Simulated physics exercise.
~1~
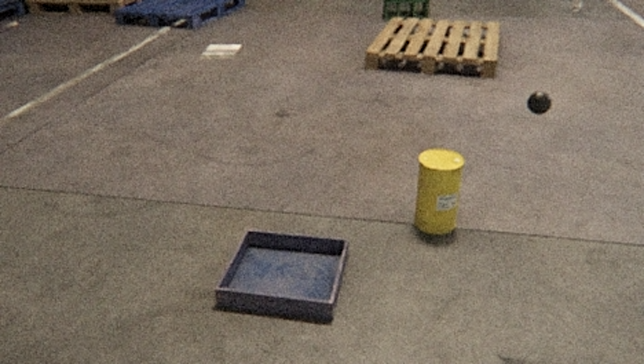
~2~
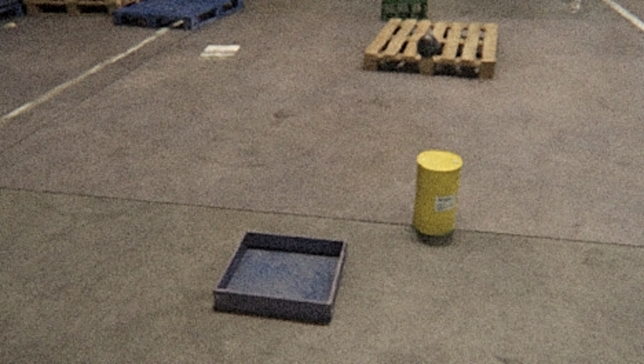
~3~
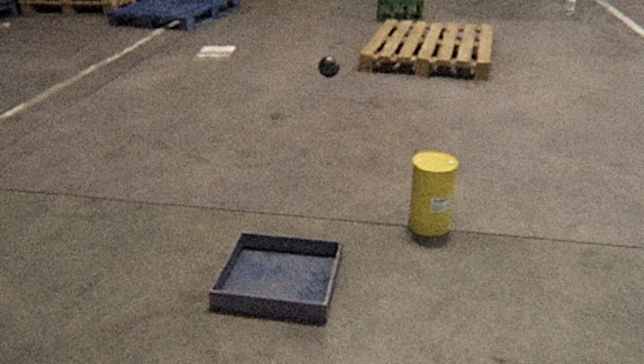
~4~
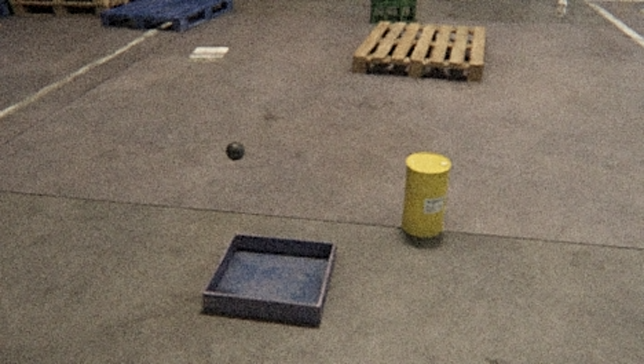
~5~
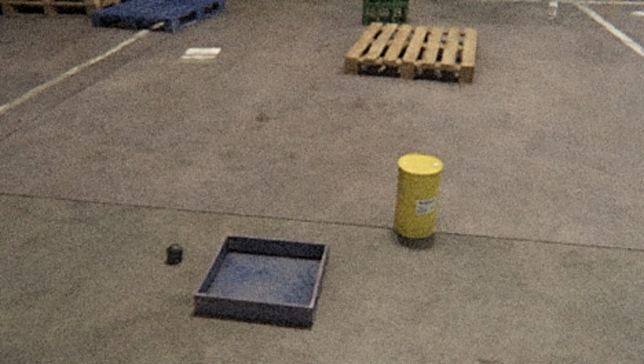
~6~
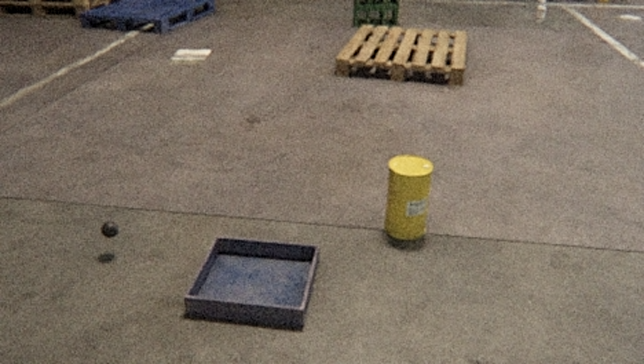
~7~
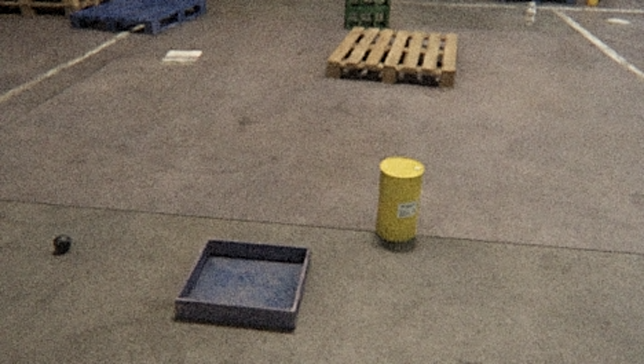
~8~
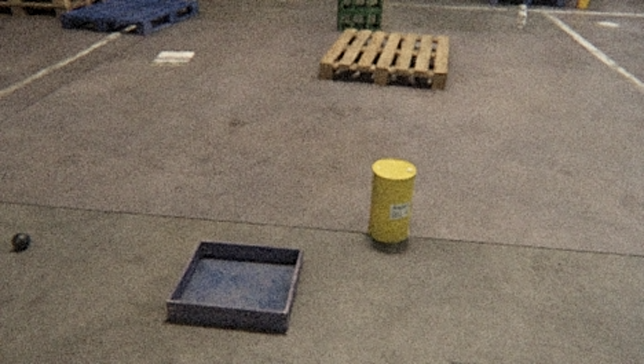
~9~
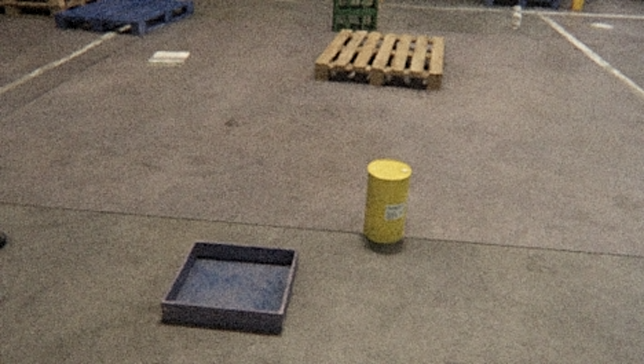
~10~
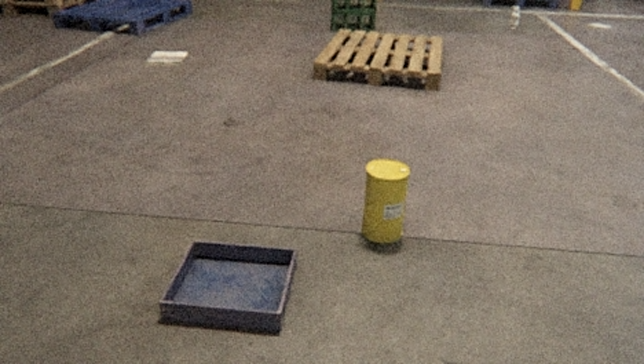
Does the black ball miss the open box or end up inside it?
It misses the box, coming down on the floor to the left of it, bouncing and going out of view at the left.
